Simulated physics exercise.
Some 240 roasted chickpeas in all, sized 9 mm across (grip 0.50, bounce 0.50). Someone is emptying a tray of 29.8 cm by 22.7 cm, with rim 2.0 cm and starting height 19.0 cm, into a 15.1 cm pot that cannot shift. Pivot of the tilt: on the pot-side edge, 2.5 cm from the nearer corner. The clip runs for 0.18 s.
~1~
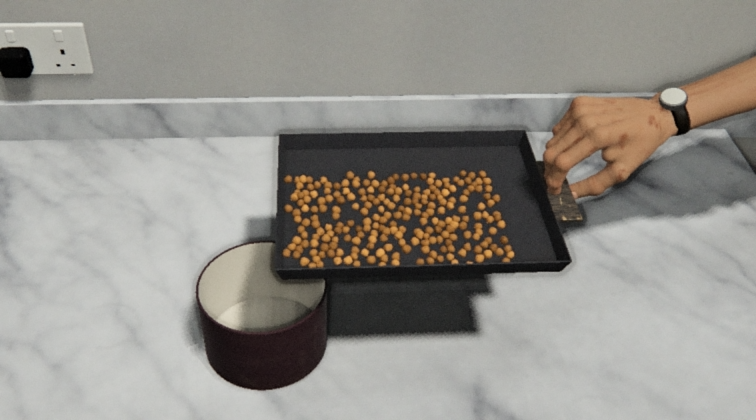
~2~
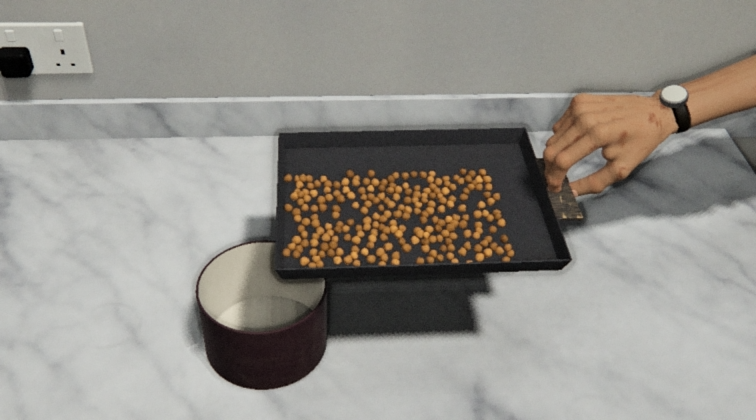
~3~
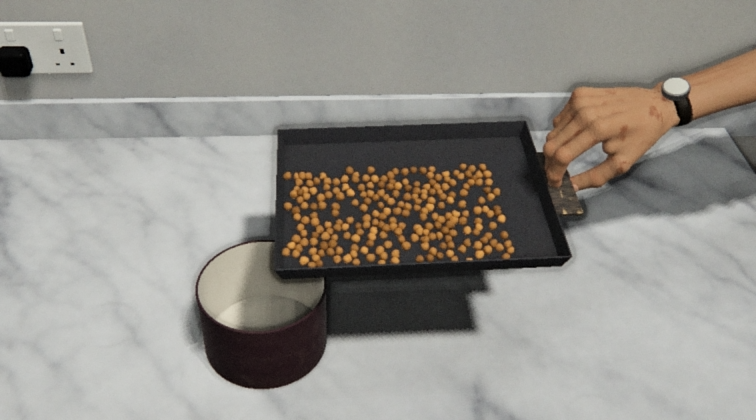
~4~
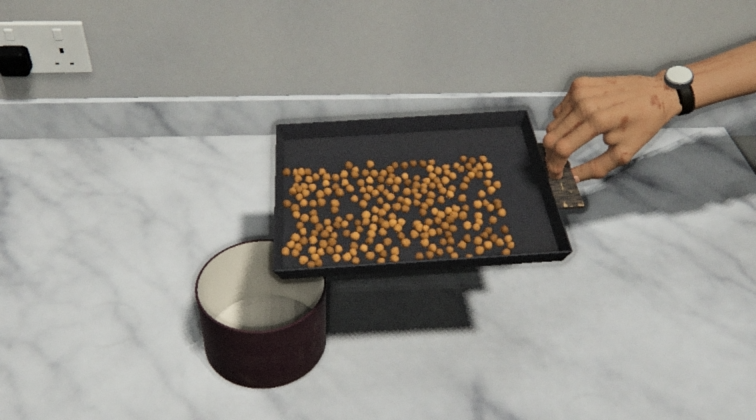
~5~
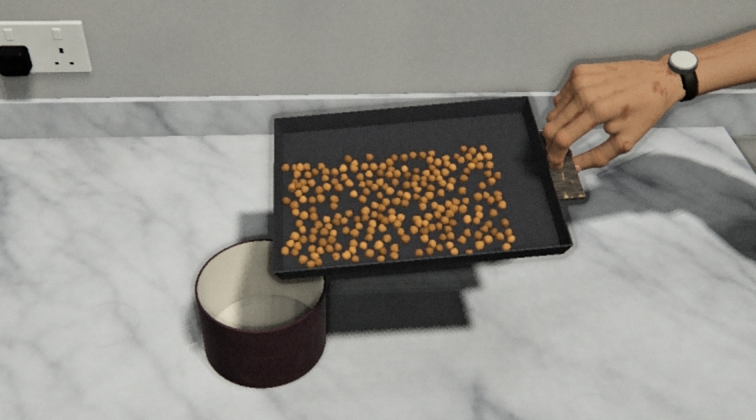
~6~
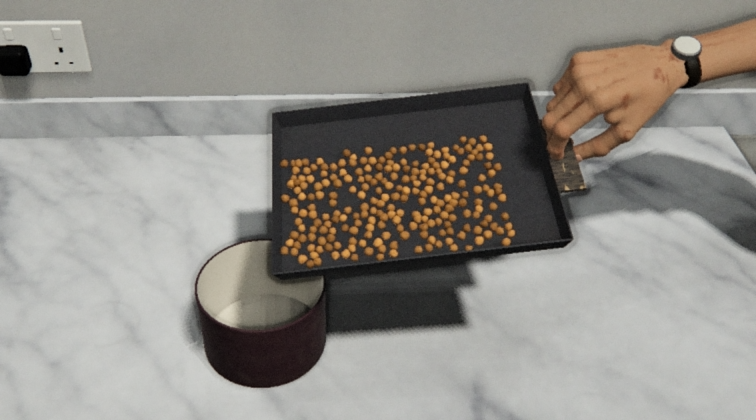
A hand wearing a watch gradually tilting a dark tray of roasted chickpeas, its left front corner lowest, above a dark pot.
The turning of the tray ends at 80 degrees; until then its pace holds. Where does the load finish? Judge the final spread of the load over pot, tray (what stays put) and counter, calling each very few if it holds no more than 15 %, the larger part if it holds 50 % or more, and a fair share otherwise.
Final spread - pot: Very few, tray: Very few, counter: The larger part.
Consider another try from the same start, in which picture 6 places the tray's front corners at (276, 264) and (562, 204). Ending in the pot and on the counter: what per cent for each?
Pot: 45, counter: 25.
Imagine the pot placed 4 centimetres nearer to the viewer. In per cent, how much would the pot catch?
Estimated share: Around 45 in a hundred.
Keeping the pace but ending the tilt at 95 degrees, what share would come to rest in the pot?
Pot share: About 0 per cent.
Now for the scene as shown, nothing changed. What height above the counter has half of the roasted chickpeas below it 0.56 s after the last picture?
Some 26 cm above the counter.
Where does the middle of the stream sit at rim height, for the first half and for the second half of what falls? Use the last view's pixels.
(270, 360) first, (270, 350) later, roughly.
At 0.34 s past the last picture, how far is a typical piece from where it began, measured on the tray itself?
It has moved some 5 cm from its start.
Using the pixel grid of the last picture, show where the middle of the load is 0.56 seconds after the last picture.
Approx. (332, 221).
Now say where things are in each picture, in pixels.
Tray tilt 0 degrees, front corners at (282, 265) and (564, 257); middle of the pieces at (397, 215); pot at (262, 285), in the first frame.
Tray tilt 1 degrees, front corners at (282, 265) and (564, 256); middle of the pieces at (397, 214), in the second frame.
Tray tilt 2 degrees, front corners at (281, 265) and (564, 252); middle of the pieces at (397, 211), in the third frame.
Tray tilt 5 degrees, front corners at (280, 266) and (565, 247), lowest corner left front; middle of the pieces at (396, 207), in the fourth frame.
Tray tilt 8 degrees, front corners at (279, 267) and (565, 241), lowest corner left front; middle of the pieces at (396, 202), in the fifth frame.
Tray tilt 12 degrees, front corners at (278, 268) and (566, 235), lowest corner left front; middle of the pieces at (395, 197); pot at (261, 282), in the sixth frame.
Then, 0.34 s after the last picture, tilt 45 degrees; the tray holds 100 %, the pot 0 %.
Then, 0.56 s after the last picture, tilt 67 degrees; the tray holds 100 %, the pot 0 %.
Then, 0.90 s after the last picture, tilt 80 degrees; the tray holds 80 %, the pot 0 %.
In the end, pot 0 %, tray 5 %, counter 95 %.
